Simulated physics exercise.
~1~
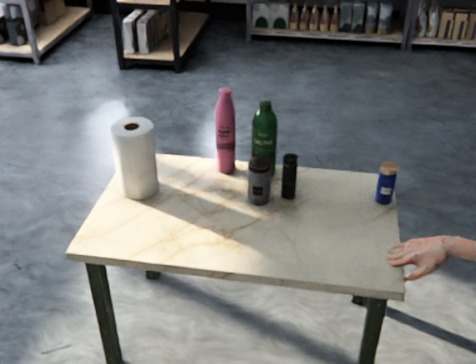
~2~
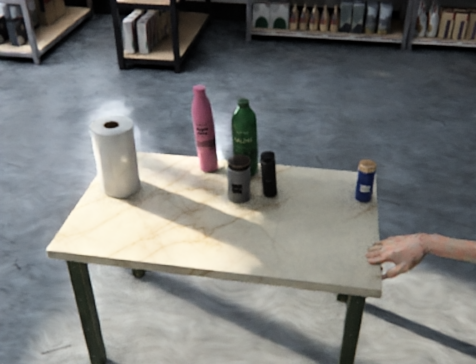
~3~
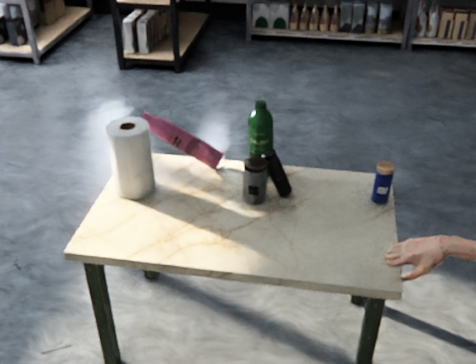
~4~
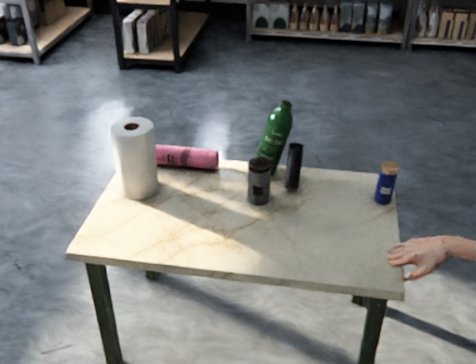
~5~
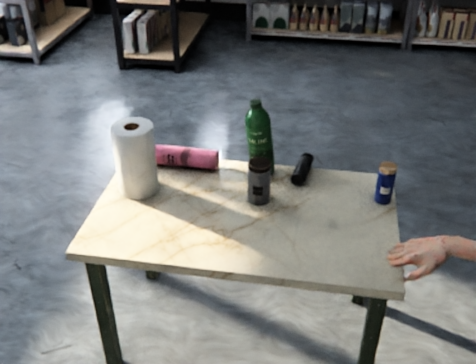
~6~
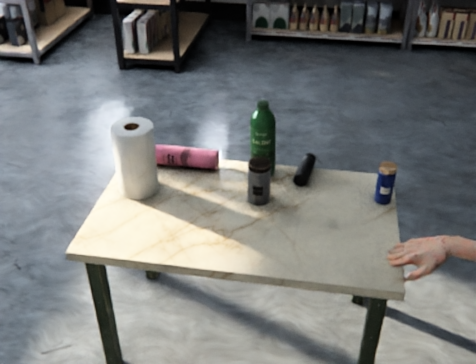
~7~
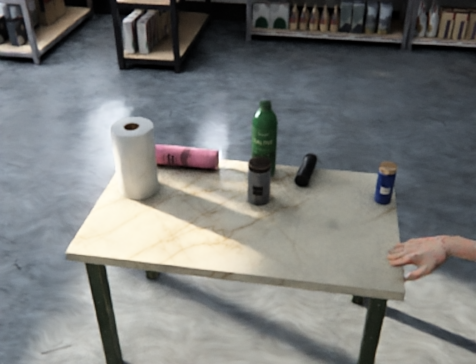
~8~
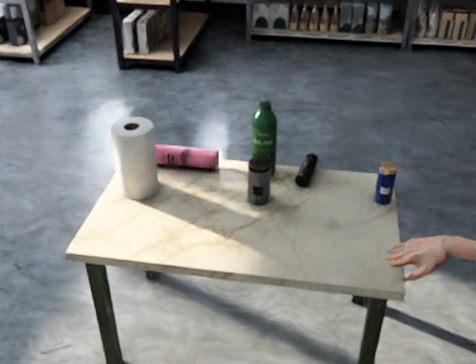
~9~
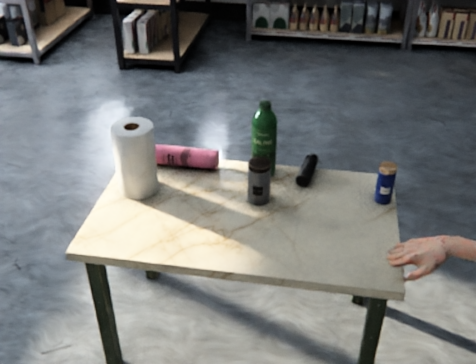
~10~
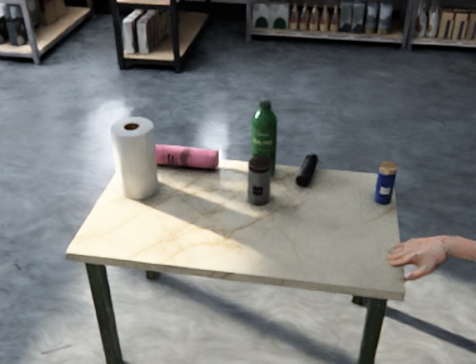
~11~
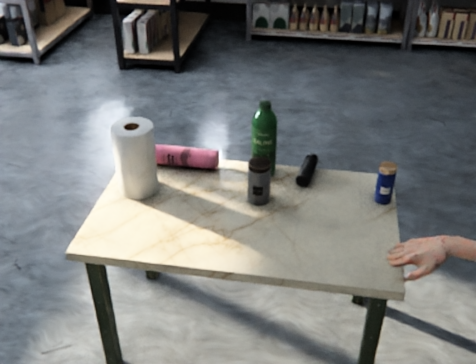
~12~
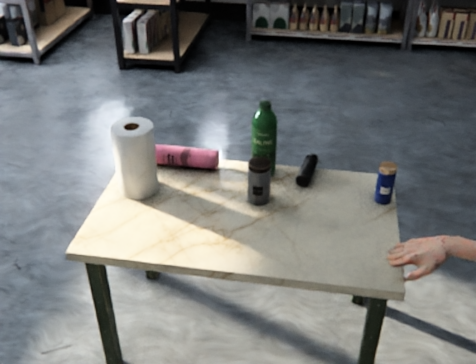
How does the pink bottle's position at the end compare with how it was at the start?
At the start the pink bottle was standing upright on the table, but by the end it was lying on its side on the tabletop, near the white roll.
A hand at the right edge of a marble-topped table shifted it left and then back right, and the pink bottle toppled over, followed by the small black shaker, while the green bottle wobbled but stayed standing with the rest.
